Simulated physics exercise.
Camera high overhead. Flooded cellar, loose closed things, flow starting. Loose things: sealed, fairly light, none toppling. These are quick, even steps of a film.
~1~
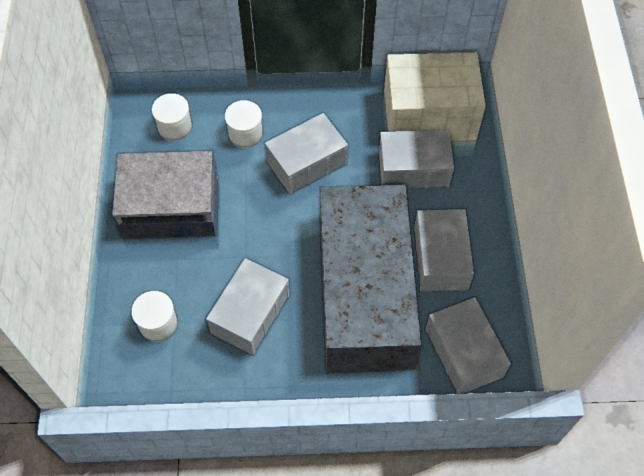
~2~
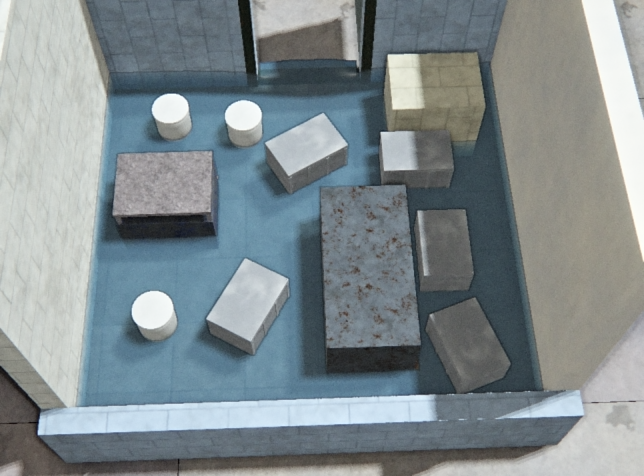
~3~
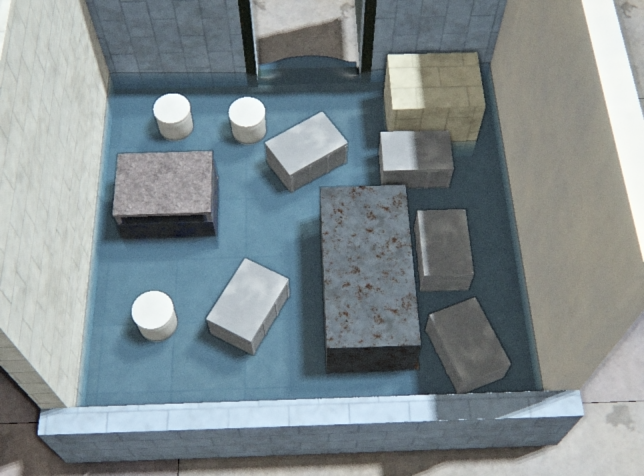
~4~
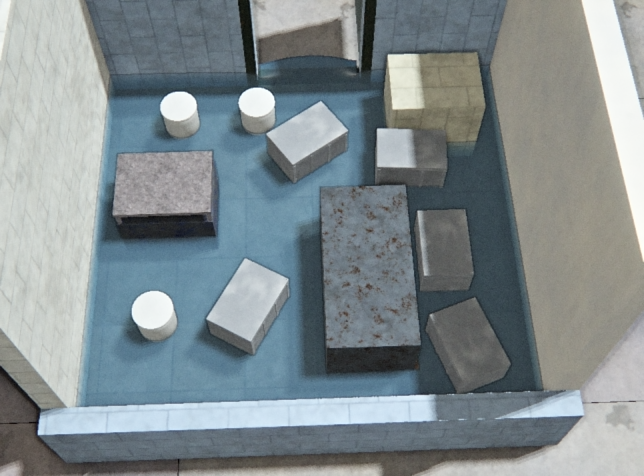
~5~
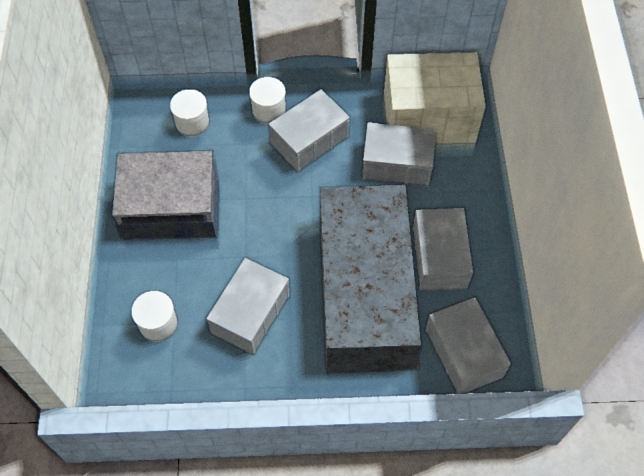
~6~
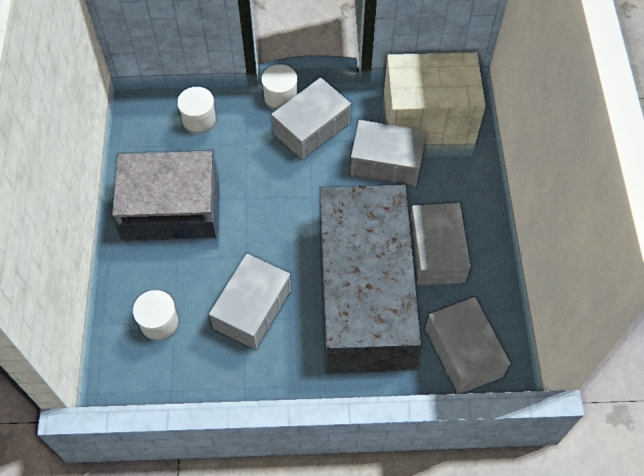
In a flooded cellar, the doorway opens, then white pails and some grey blocks drift nearer.
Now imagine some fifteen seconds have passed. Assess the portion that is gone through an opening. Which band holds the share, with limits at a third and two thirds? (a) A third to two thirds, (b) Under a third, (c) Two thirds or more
c.
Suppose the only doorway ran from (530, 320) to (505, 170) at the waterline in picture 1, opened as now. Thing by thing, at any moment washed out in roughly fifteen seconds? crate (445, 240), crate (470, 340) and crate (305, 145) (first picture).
First one flushed away, second flushed away, third flushed away.
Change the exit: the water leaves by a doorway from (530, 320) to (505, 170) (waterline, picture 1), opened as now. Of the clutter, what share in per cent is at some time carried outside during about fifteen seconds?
About 60 per cent.
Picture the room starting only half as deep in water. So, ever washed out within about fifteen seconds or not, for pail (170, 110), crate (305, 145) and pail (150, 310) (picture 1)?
In turn: Swept away, swept away, remains.
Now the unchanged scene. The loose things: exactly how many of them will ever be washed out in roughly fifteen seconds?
That comes out at 6.
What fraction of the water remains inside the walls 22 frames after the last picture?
Roughly 52 in a hundred.
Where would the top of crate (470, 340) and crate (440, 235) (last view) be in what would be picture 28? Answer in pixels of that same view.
Tops end up close to (460, 272) and (322, 68) respectively.
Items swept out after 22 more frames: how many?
4.
A moment on, 1 of 8 are out; 7 afloat.
Next, 4 of 8 are out; 4 afloat.
Later, 4 of 8 are out; 4 afloat.
In the end, 6 of 8 are out; 2 afloat.
